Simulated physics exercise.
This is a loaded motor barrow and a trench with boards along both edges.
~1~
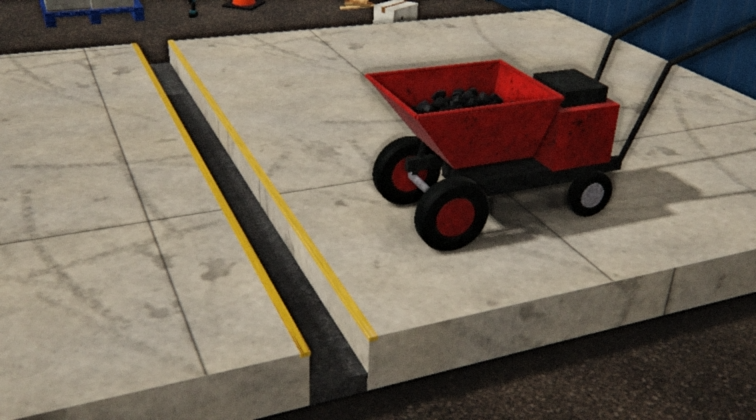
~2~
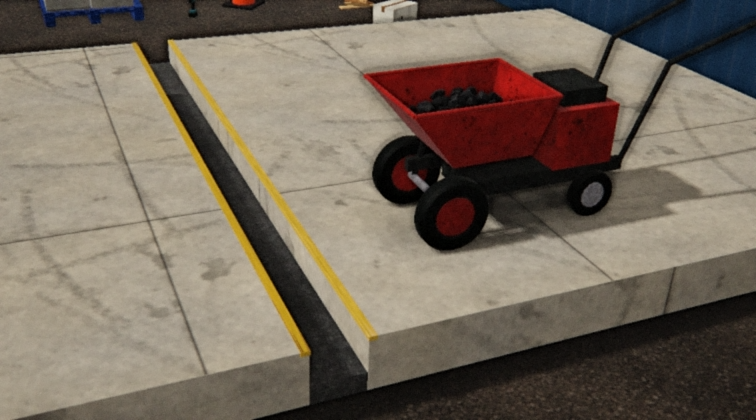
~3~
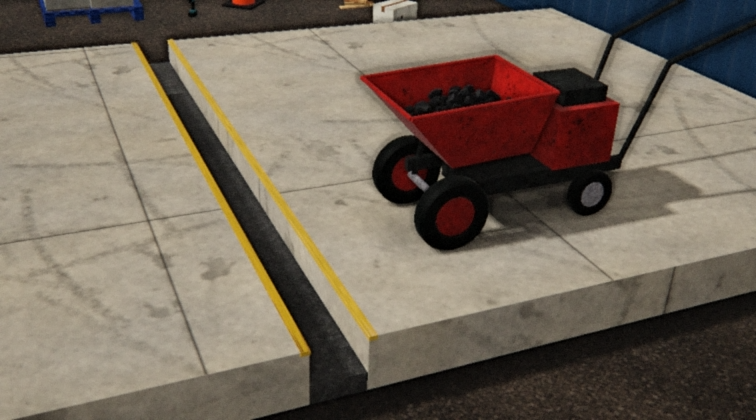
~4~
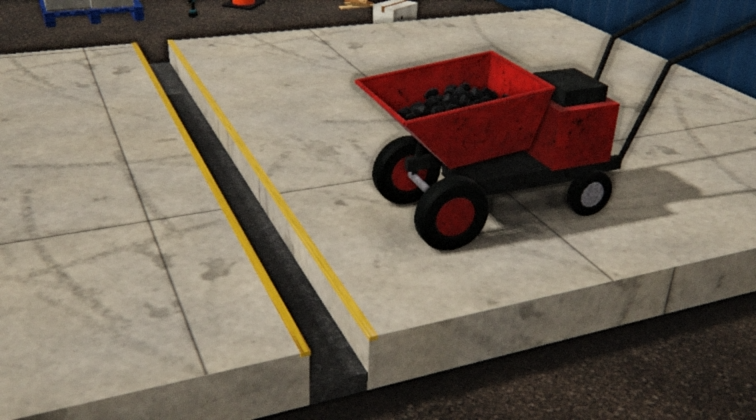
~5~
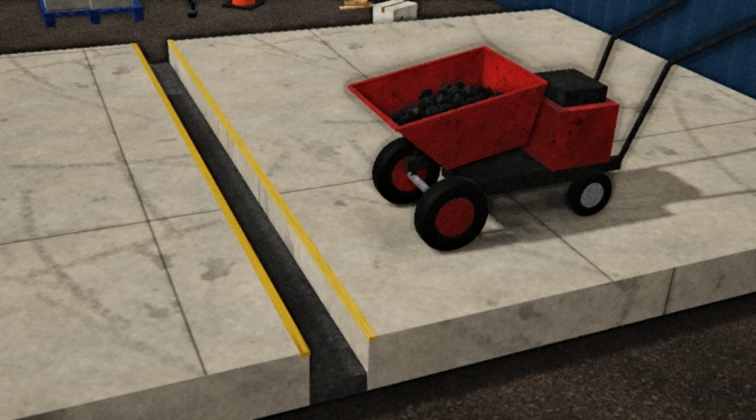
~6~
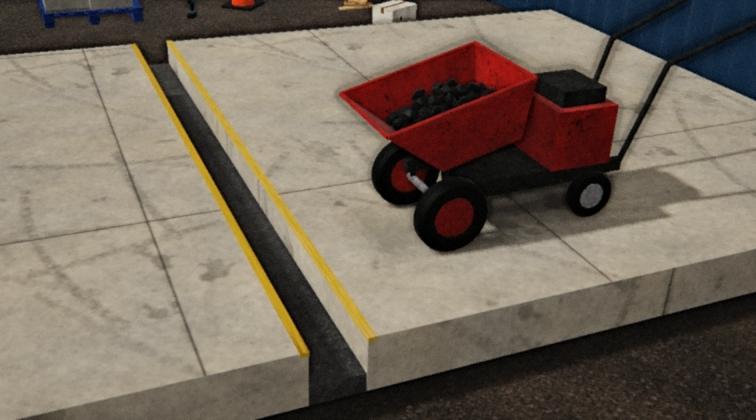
A red motor barrow loaded with black lumps stood still on a concrete slab, right of a narrow yellow-edged trench, while its skip slowly tilted forward to the left, its front lip dipping slightly.
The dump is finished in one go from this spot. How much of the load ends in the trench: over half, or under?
In the trench: More than half.
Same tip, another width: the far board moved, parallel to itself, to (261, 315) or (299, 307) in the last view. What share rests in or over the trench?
Near 90 % and 70 %.
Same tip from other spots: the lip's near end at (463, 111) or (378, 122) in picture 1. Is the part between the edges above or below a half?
One: Not half. Two: Most of it.
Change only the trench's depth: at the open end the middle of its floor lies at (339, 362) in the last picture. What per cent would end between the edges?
Near 70 %.
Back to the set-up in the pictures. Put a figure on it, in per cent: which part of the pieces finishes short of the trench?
About 5 per cent.
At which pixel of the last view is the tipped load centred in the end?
At about (283, 269).
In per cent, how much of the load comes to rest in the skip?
Near 10 %.
Just after the last frame, skip tipped steeply; every one in the skip.
A moment on, skip tipped steeply; the larger part in the skip; just a few short of the trench; about a tenth in or heaped over the trench.
Further on, skip tipped right over; roughly a quarter in the skip; about a tenth short of the trench; the larger part in or heaped over the trench; just a few beyond it.
When it is over, skip tipped right over; about a tenth in the skip; about a tenth short of the trench; the larger part in or heaped over the trench; just a few beyond it.
